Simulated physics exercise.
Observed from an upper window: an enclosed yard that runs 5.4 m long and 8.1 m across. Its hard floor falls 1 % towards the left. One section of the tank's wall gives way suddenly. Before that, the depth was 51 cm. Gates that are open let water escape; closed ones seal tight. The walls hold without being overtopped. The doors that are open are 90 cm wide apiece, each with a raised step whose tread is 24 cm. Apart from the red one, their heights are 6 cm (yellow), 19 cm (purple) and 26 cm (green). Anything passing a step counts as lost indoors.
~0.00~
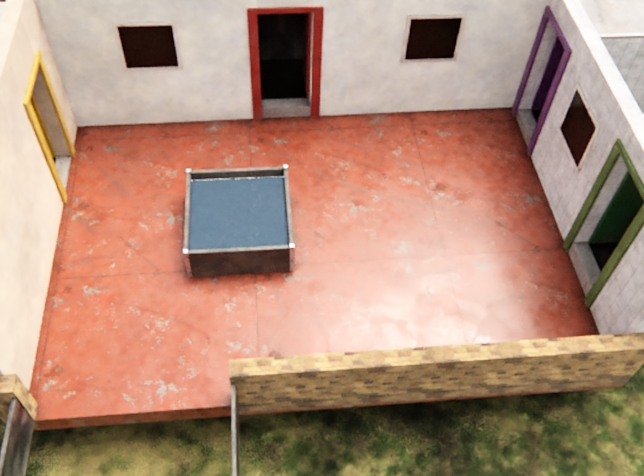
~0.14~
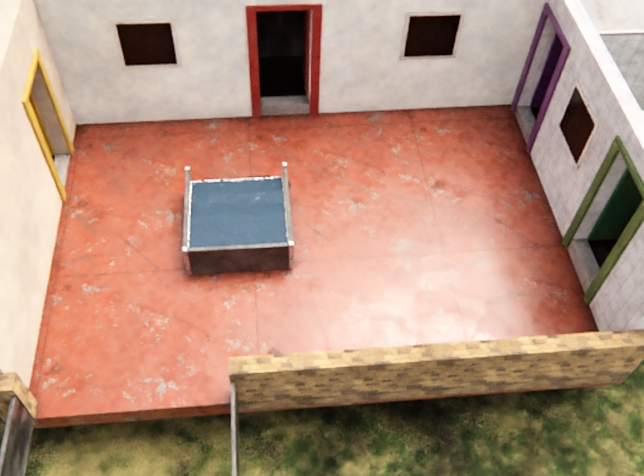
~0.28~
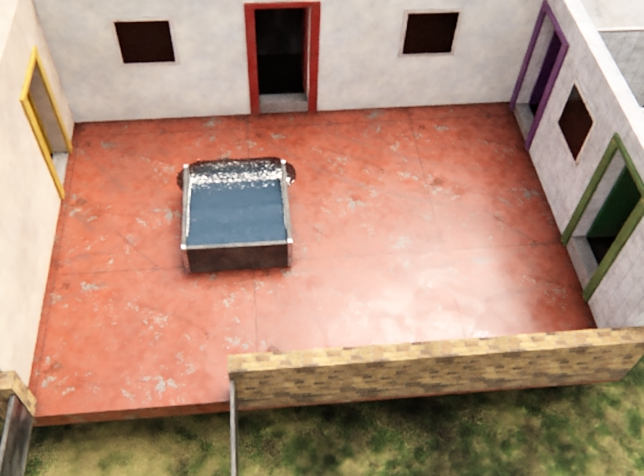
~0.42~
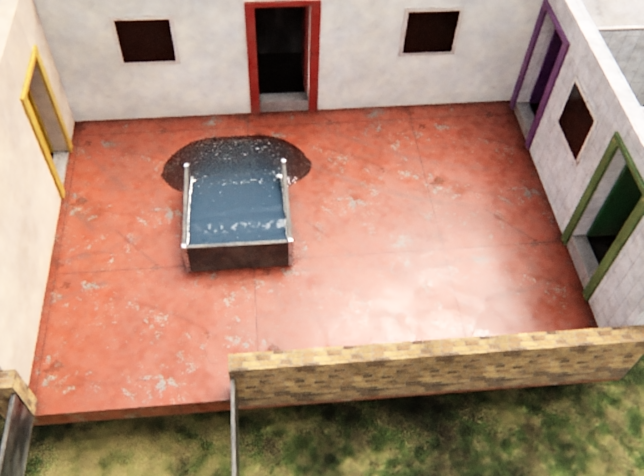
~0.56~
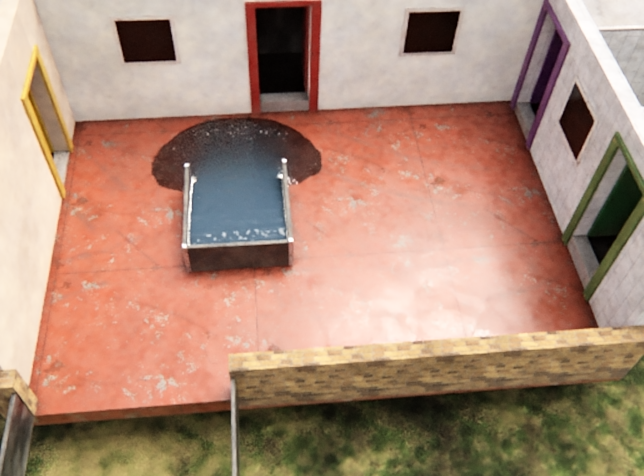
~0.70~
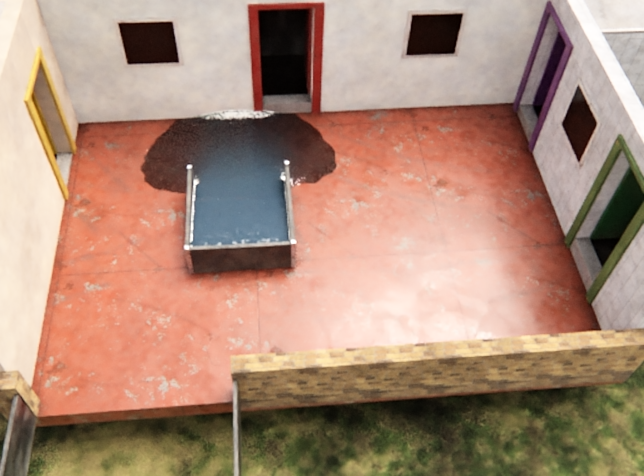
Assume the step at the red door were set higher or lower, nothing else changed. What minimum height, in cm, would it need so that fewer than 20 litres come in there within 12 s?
About 17 cm.
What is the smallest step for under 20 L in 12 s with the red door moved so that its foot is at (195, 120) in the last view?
About 20 cm.
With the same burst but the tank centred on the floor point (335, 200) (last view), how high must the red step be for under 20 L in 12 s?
Minimum: Approx. 24 cm.
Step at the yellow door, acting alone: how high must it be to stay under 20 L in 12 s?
At the yellow door it takes roughly 10.0 centimetres.
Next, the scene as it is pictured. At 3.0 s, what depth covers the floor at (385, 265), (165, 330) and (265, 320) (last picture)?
Close to 0, 0 and 0 cm deep.
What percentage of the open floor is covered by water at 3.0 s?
The wet part is about 30 per cent.
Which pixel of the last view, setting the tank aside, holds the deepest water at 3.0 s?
Look close to (78, 129).
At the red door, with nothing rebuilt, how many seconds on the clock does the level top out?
Peak time: About 1.6 s.
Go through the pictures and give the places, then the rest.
Still water, 51 cm deep, in the tank at (239, 211); the red door at (286, 74) is dry, in the first picture.
The gap is on the far side, the front 0.2 m out at a hidden place; the back of the tank holds 51 cm, in the second picture.
The gap is on the far side, the front 0.6 m out at (198, 166); the back of the tank holds 51 cm, in the third picture.
Water pours out on the far side and has run 1.2 m, to (206, 142); about 7 cm deep outside, 49 cm at the back, in the fourth picture.
The gap is on the far side, the front 1.7 m out at (213, 123); the back of the tank holds 44 cm, in the fifth picture.
The front is at (186, 120), 1.8 m from the gap on the far side; 4.3 m2 of floor is wet, 43 cm left at the back; water is at the red door at (287, 70), in the sixth picture.
After 1.4 s water covers 15 % of the floor, deepest (32 cm) near (229, 122); 23 cm at the red door, 0 litres in over its 24 cm step.
After 3.0 s water covers 30 % of the floor, deepest (24 cm) near (78, 129); 13 cm at the red door, 1 litre in over its 24 cm step.
After 12.0 s water covers 80 % of the floor, deepest (5 cm) near (30, 400); 2 cm at the red door, 1 litre in over its 24 cm step.
At the red door as built, the water arrived by 0.7 s and peaked near 24 cm at 1.6 s.
Run again over the same 12 s with other heights there, 40 litres in over 14.5 cm, 11 litres over 19.5 cm. The limit of 20 litres is kept from about 17 cm up.
